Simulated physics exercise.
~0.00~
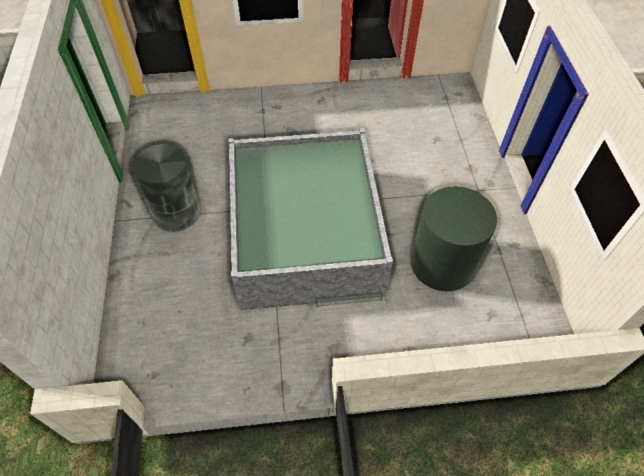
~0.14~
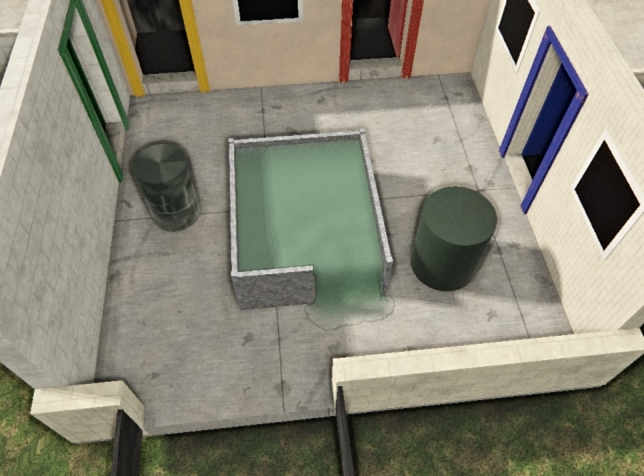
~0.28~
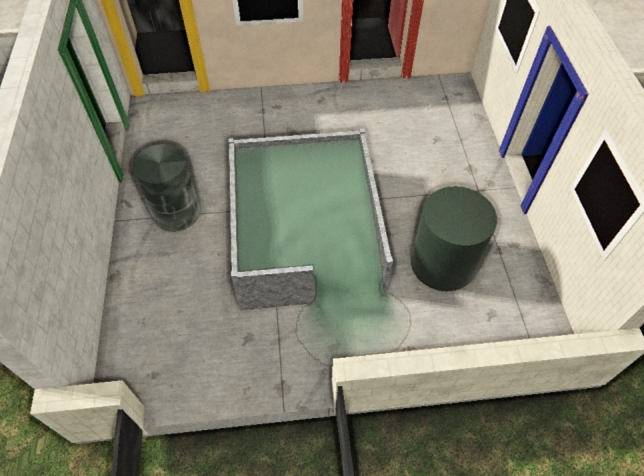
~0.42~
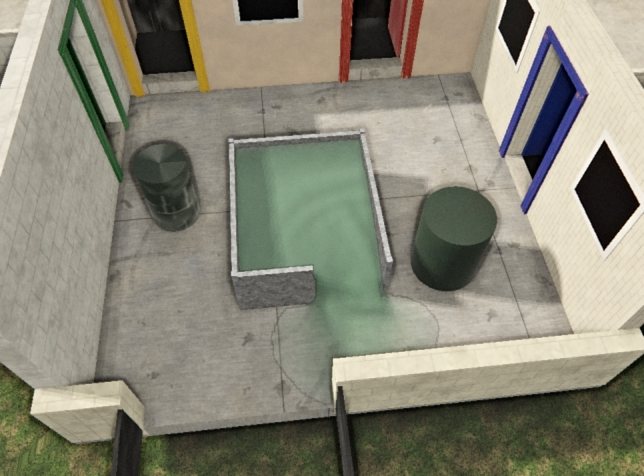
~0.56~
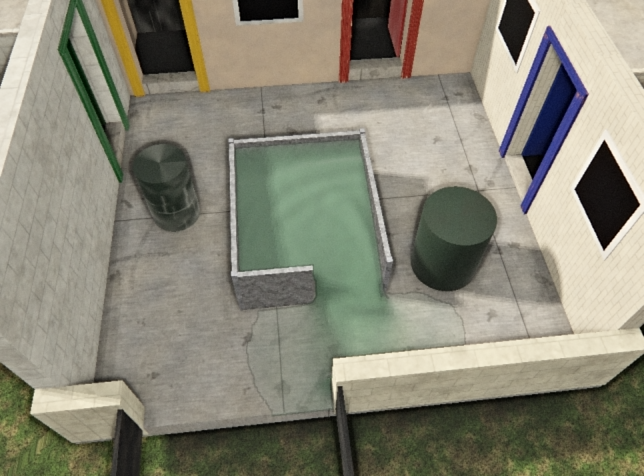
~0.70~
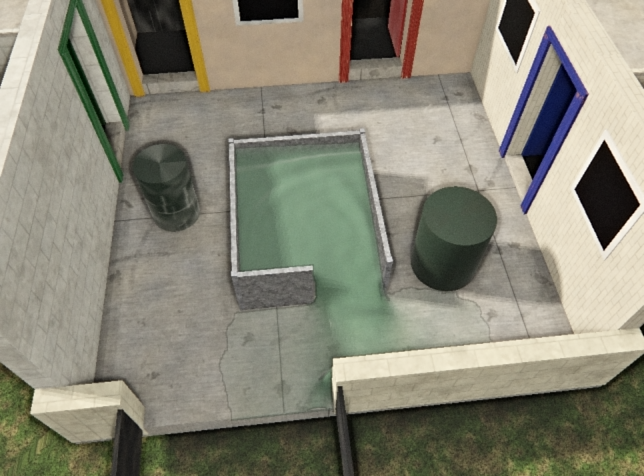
In a walled yard, a tank's front wall opens and green water pours across the floor.
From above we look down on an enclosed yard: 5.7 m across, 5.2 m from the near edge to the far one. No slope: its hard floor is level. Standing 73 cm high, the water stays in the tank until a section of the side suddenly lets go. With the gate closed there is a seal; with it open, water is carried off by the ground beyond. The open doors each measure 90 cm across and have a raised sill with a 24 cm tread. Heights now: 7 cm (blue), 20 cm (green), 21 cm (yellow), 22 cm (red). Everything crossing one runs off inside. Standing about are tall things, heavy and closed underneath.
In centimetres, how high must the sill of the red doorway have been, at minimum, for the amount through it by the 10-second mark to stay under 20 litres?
It must have been at least 9.5 cm high.
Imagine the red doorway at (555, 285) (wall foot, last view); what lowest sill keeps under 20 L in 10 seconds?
It needs about 22 cm.
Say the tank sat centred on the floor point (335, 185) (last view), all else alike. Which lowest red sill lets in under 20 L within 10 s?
Then roughly 8.5 cm.
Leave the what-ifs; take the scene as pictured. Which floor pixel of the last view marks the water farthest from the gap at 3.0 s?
Front tip: Approx. (469, 85) px.
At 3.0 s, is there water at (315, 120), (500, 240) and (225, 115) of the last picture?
1: Unwetted; 2: Awash; 3: Unwetted.
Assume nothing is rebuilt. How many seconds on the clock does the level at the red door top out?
Roughly at 4.0 s.
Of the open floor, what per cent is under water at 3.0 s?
About 45 per cent.
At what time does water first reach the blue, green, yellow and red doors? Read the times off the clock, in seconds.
It gets to blue after 2.0 s, green after 4.0 s, yellow after 5.5 s and red after 3.4 s.
After 1.4 s water covers 15 % of the floor, deepest (51 cm) near (364, 383); it has not reached the red door.
After 3.0 s water covers 45 % of the floor, deepest (31 cm) near (546, 363); it has not reached the red door.
After 10.0 s water covers 95 % of the floor, deepest (12 cm) near (124, 150); 8 cm at the red door, 0 litres in over its 22 cm sill.
At the red door as built, the water arrived by 3.5 s and peaked near 14 cm at 4.2 s.
Run again over the same 10 s with other heights there, 31 litres in over 8.5 cm, 5 litres over 11.5 cm. The limit of 20 litres is kept from about 9.5 cm up.
